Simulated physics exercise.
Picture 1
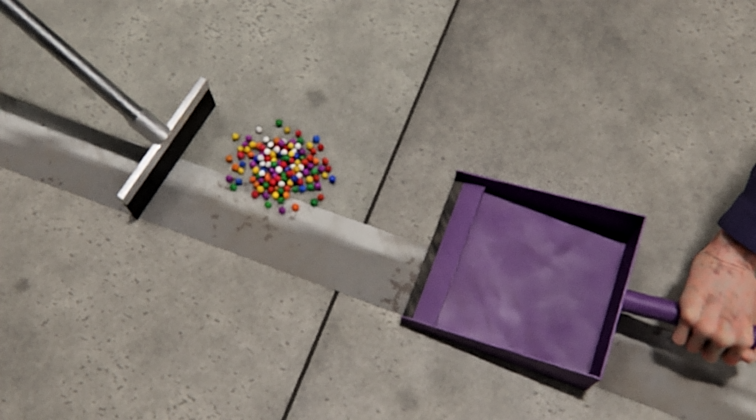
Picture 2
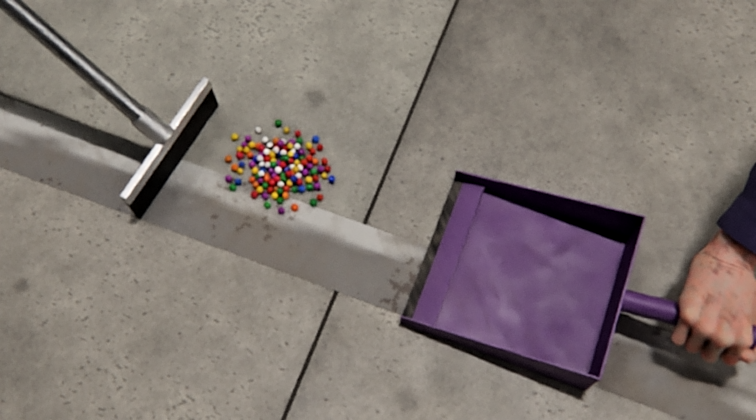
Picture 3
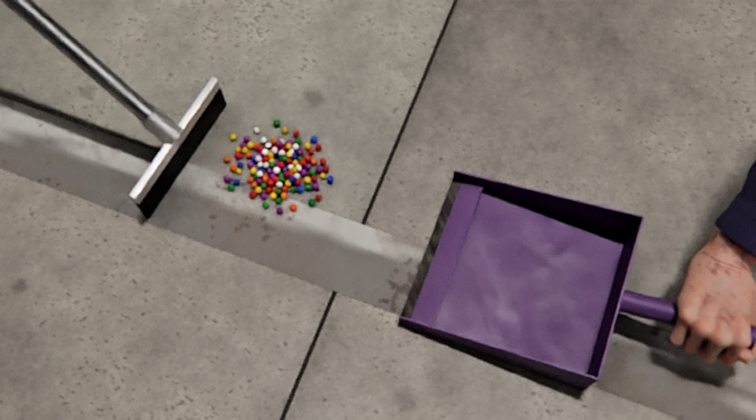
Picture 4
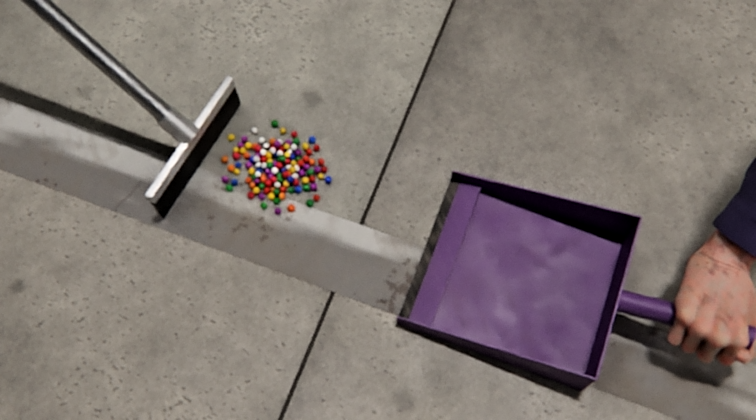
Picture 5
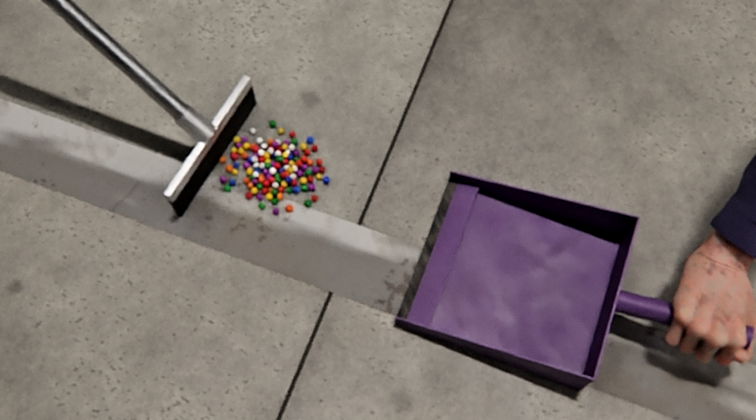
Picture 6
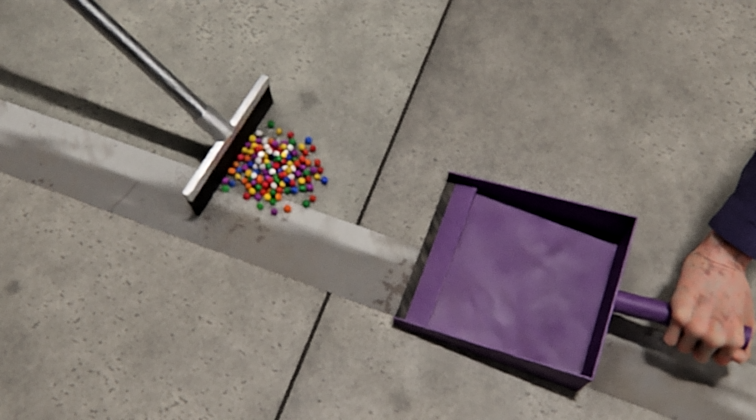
We see a squeegee slide rightward across a concrete floor until its blade meets the near edge of a pile of small colourful beads, while a hand at the right holds a purple dustpan nearly still.
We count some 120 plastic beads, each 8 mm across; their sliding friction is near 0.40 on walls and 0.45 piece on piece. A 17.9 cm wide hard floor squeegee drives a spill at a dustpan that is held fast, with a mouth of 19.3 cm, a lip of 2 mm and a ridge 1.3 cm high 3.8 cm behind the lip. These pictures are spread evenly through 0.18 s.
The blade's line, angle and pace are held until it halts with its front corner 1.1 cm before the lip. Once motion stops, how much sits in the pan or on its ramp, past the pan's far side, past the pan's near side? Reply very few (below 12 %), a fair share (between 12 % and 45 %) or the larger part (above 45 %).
In the pan or on its ramp - very few; past the pan's far side - a fair share; past the pan's near side - very few.
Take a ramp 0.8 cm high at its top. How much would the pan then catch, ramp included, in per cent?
5 %.
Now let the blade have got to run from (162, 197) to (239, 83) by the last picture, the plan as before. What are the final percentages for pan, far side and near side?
Pan 0; far 30; near 0.
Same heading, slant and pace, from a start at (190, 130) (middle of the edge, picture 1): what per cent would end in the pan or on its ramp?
It would come to about 0 in a hundred.
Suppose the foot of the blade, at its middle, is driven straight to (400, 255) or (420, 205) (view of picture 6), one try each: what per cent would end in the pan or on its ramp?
Some 30 and 20 per cent.
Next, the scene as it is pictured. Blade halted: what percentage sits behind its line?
20 %.
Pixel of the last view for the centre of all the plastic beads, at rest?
At about (432, 206).
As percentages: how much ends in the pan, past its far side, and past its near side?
The pan holds 5 per cent at the end, the far side 35 per cent and the near side 5 per cent.
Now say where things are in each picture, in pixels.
Blade from (125, 199) to (204, 85), moved 0.0 cm, 0 of the pieces shifted so far; middle of the pieces at (279, 164); pan at (533, 285), in the first frame.
Blade from (128, 199) to (207, 85), moved 0.4 cm, 0 of the pieces shifted so far; middle of the pieces at (279, 164), in the second frame.
Blade from (137, 199) to (215, 85), moved 1.7 cm, 0 of the pieces shifted so far; middle of the pieces at (277, 164), in the third frame.
Blade from (153, 198) to (230, 84), moved 3.8 cm, 0 of the pieces shifted so far; middle of the pieces at (275, 164), in the fourth frame.
Blade from (171, 197) to (247, 83), moved 6.1 cm, 1 of the pieces shifted so far; middle of the pieces at (273, 165), in the fifth frame.
Blade from (189, 196) to (265, 82), moved 8.5 cm, 21 of the pieces shifted so far; middle of the pieces at (276, 166); pan at (525, 286), in the sixth frame.
Then, 0.20 s after the last picture, middle of the blade 14 cm from the lip; 0 % over the lip, far side 20 %, near side 0 %.
Then, 0.33 s after the last picture, middle of the blade 6 cm from the lip; 0 % over the lip, far side 30 %, near side 0 %.
Then, 0.59 s after the last picture, middle of the blade 2 cm from the lip; 5 % over the lip, far side 35 %, near side 0 %.
In the end, pan 5 %, far side 35 %, near side 5 %, in front of the lip or behind the blade 60 %.
